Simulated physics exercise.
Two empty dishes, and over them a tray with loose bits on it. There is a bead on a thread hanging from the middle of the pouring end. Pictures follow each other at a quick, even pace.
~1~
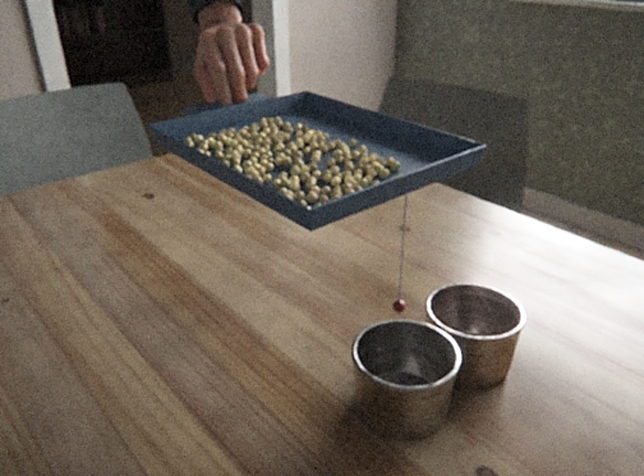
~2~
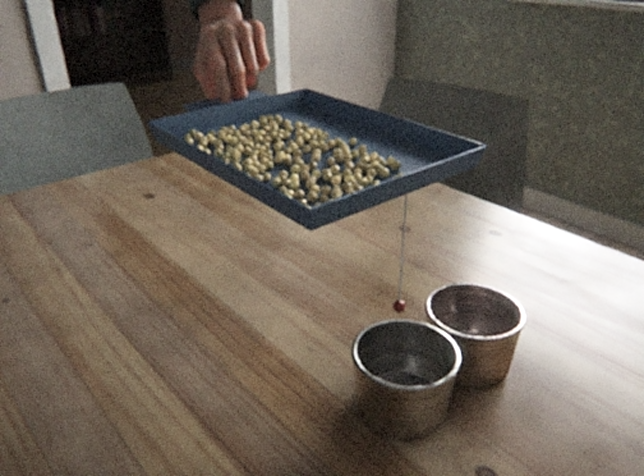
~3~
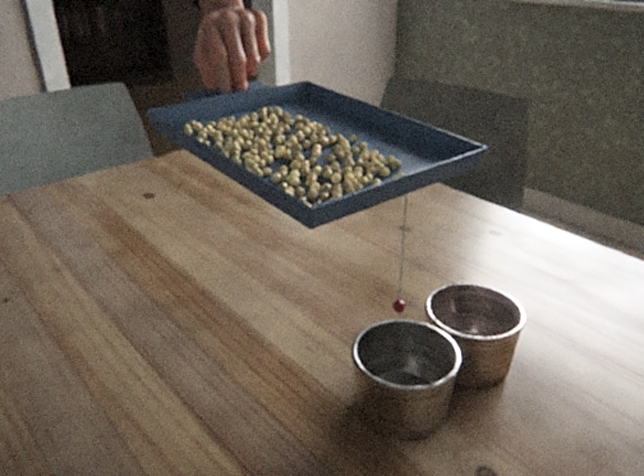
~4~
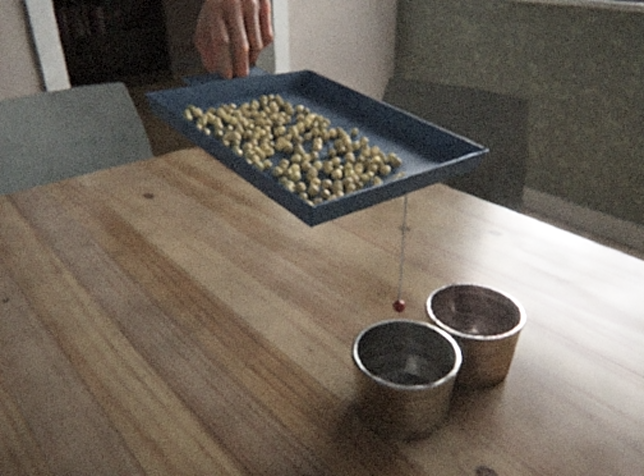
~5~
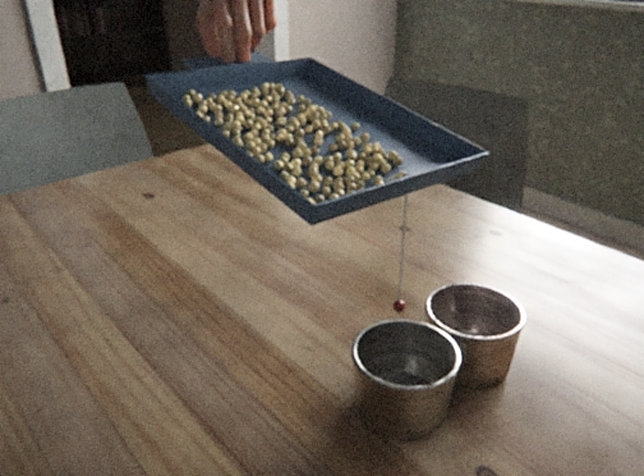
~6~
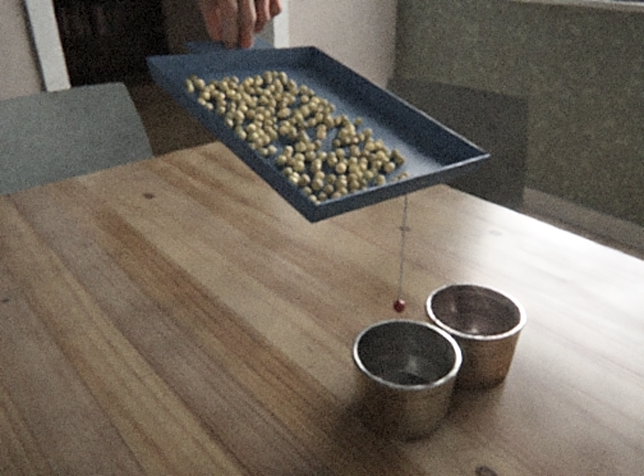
At first, a hand holds a blue tray of small, pale round beans nearly level above two empty metal dishes on a wooden table, a red bead hanging beneath it on a thread. Then the hand steadily raises the far left end, and the tray tilts slightly toward the right.
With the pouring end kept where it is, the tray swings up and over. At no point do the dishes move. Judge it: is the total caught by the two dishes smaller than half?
No.
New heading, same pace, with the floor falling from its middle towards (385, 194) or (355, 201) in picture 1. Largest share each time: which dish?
It would be the left-side one to begin with, and after that the left-side one.
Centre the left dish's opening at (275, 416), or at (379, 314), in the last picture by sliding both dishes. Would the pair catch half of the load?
Result, first setup: The minor share; second setup: The minor share.
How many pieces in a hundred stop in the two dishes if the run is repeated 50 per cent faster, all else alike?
That works out at about 80 percent.
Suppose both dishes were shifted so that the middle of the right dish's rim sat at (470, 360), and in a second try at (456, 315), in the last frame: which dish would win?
One: Right. Two: The dish on the right.
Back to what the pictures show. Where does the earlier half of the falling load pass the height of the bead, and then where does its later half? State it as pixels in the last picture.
Roughly (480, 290) first, then roughly (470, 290).
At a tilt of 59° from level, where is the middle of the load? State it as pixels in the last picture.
Centre estimate: (414, 158).
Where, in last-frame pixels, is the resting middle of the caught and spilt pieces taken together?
Resting centre, last picture - approx. (471, 356).
Soon after the last picture, tray tipped steeply; nearly all on the tray; a stray few in the right dish; a stray few in the air.
A little later, tray tipped right over; about half on the tray; a stray few in the left dish; about a quarter in the right dish; a stray few outside both; about a third in the air.
Later still, tray tipped past a quarter turn; a small part in the left dish; about two thirds in the right dish; about a quarter outside both.
At rest, tray tipped past a quarter turn; a small part in the left dish; about two thirds in the right dish; about a quarter outside both.
